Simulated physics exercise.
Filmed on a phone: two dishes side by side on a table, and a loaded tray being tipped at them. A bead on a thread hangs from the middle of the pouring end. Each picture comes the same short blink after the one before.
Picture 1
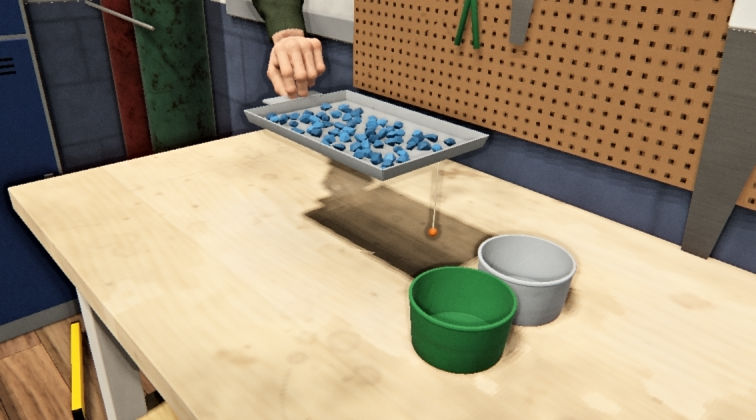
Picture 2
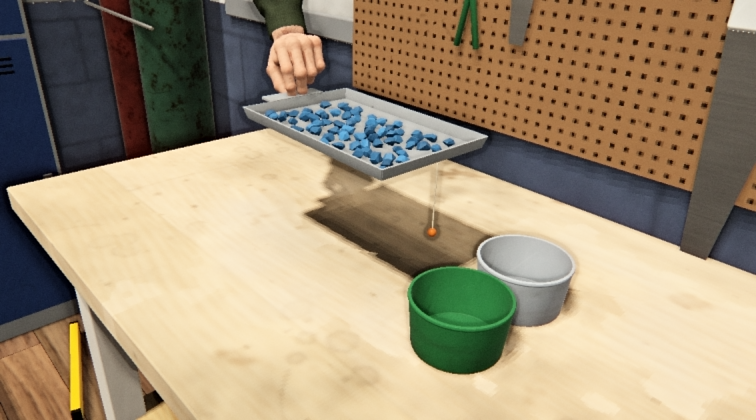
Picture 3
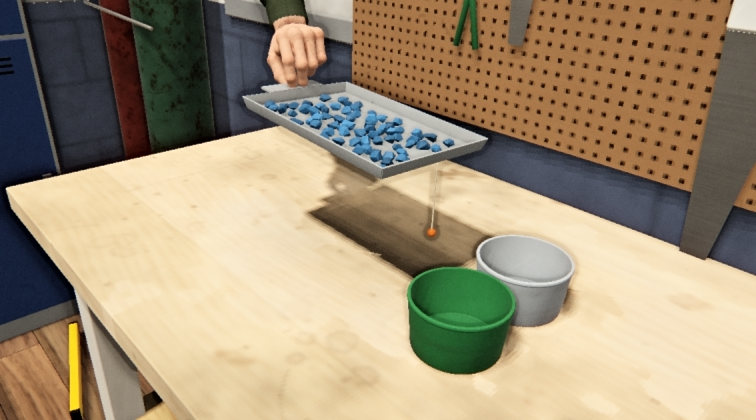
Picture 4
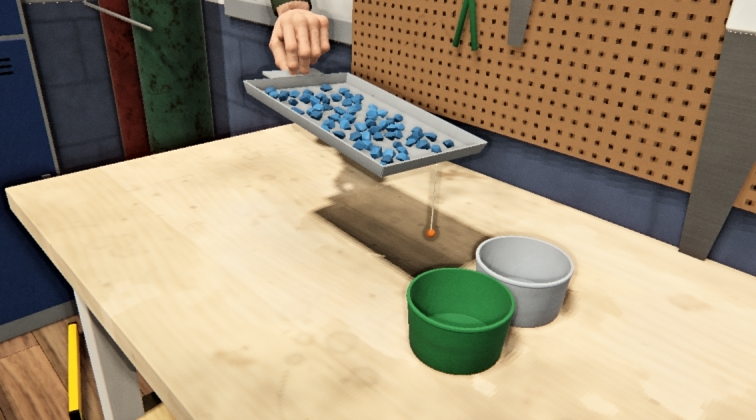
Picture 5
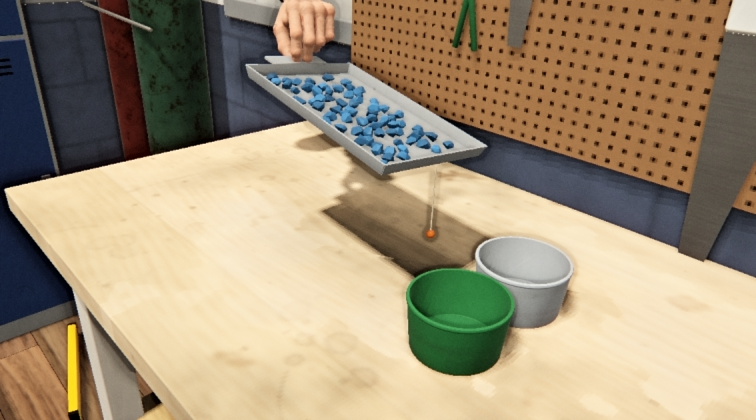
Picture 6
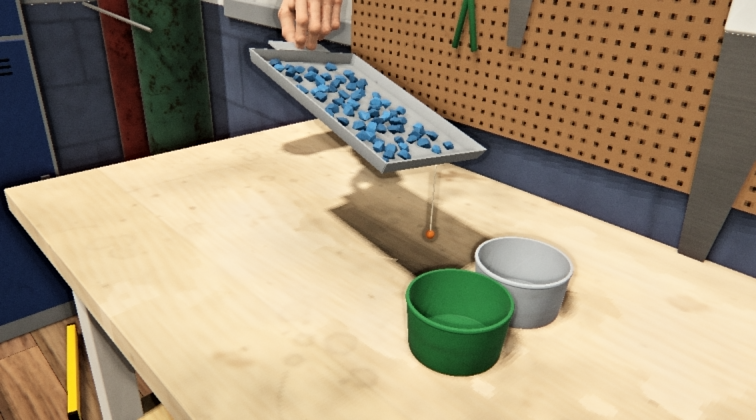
To begin with, a hand holds a grey tray of blue stones nearly level above a wooden table with a green dish and a grey dish. The hand then raises the tray's back end, steepening its slant toward the lower right corner, while the orange bead hangs almost still below.
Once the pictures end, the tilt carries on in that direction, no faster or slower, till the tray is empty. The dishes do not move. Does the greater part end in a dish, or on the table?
The two hold only the smaller part of the load.
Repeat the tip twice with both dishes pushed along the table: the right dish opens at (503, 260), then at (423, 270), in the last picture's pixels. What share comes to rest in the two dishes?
First some 20, then 0 per cent.
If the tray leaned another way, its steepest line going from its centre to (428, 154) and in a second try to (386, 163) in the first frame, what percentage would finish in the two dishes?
In turn 40 and 10 in a hundred.
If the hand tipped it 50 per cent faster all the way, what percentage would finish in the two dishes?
Near 20 %.
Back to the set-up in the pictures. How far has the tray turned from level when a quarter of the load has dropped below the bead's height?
At about 75°.
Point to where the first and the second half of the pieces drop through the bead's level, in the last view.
Around (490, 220) and then (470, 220).
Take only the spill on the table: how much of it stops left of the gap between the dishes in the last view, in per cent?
Some 60 per cent.
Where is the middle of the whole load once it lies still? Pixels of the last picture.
At about (485, 270).
Just after the last frame, tray tipped steeply; almost all on the tray; about a tenth in the air.
A moment on, tray tipped right over; about a tenth on the tray; about a tenth in the right dish; roughly two thirds outside both; about a tenth in the air.
Further on, tray tipped past a quarter turn; just a few in the left dish; about a tenth in the right dish; the larger part outside both.
When it is over, tray tipped past a quarter turn; just a few in the left dish; about a tenth in the right dish; the larger part outside both.
